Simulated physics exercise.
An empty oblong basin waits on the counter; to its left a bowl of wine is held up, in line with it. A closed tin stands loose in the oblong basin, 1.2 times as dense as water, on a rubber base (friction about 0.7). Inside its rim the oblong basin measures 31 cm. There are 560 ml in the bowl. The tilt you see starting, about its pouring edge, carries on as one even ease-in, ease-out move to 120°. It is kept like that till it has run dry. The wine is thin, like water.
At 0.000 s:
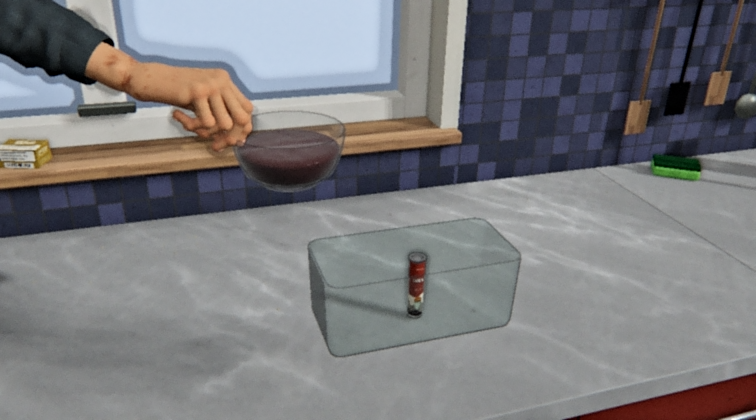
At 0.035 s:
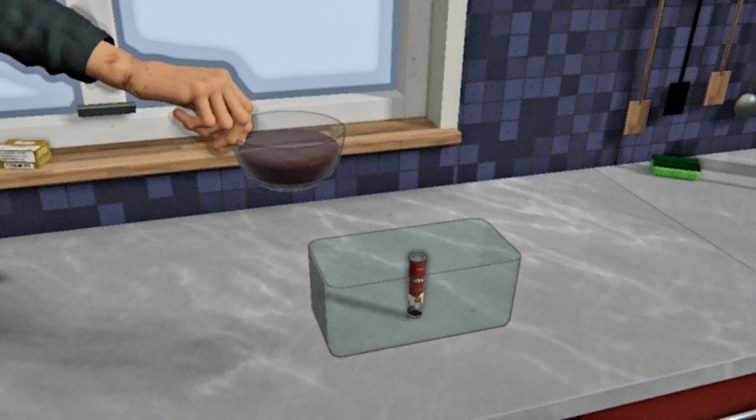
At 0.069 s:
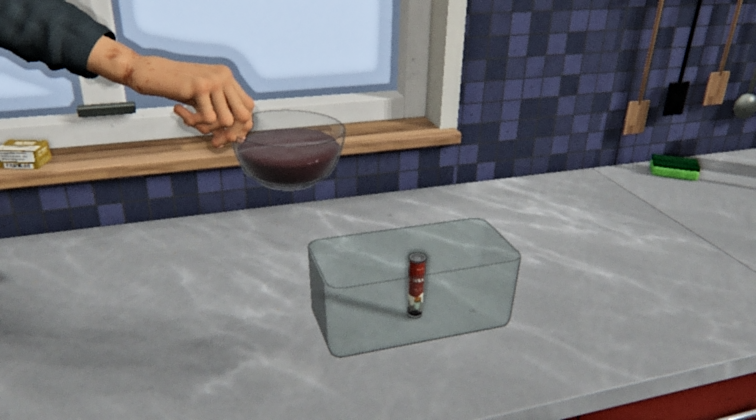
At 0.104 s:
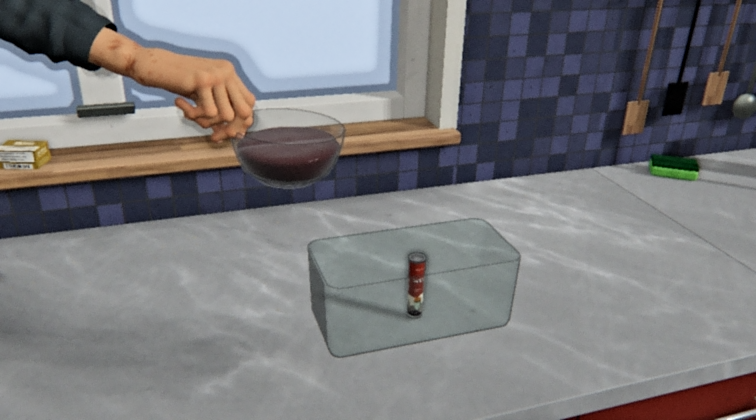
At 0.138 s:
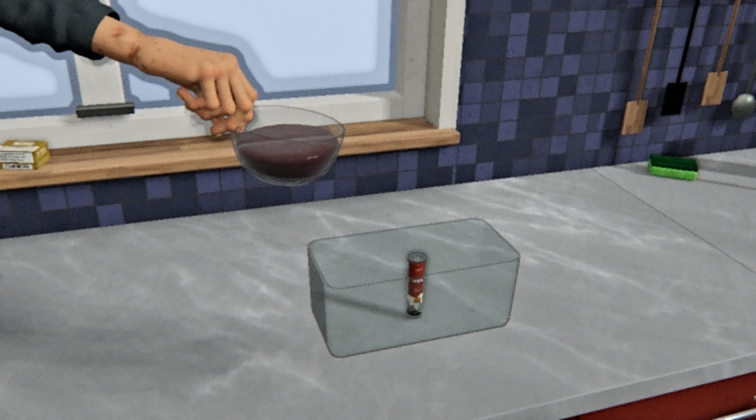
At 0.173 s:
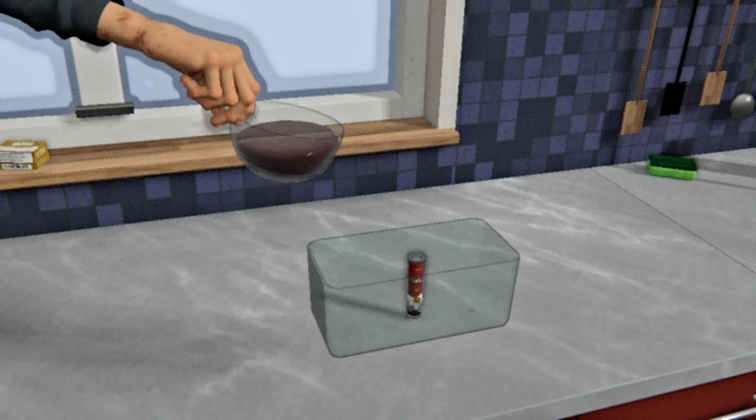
A hand holding a clear bowl of dark red wine slowly tilted it slightly to the right, above and to the left of an oblong see-through basin where a small red tin stood still.
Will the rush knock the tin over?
The tin keeps standing.
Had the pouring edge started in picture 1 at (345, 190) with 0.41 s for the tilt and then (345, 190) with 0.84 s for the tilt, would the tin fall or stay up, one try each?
First it goes over; then it falls.
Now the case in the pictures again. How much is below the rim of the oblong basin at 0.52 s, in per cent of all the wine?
About 0 per cent.
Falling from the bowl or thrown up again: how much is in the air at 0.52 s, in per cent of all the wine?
Some 48 per cent.
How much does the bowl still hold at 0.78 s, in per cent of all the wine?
About 0 per cent.
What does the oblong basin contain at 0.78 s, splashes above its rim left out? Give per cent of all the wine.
Some 74 per cent.
Then, 0.52 s in, the tilt is 83° and 52 per cent is still to pour; the tin stands where it began.
Then, 0.78 s in, the tilt is 118° and 0 per cent is still to pour; the tin stands where it began.
Then, 1.05 s in, the tilt is 120° and 0 per cent is still to pour; the tin stands where it began.
Then, 1.34 s in, the tilt is 120° and 0 per cent is still to pour; the tin stands where it began.
Finally, the tin stands where it began.
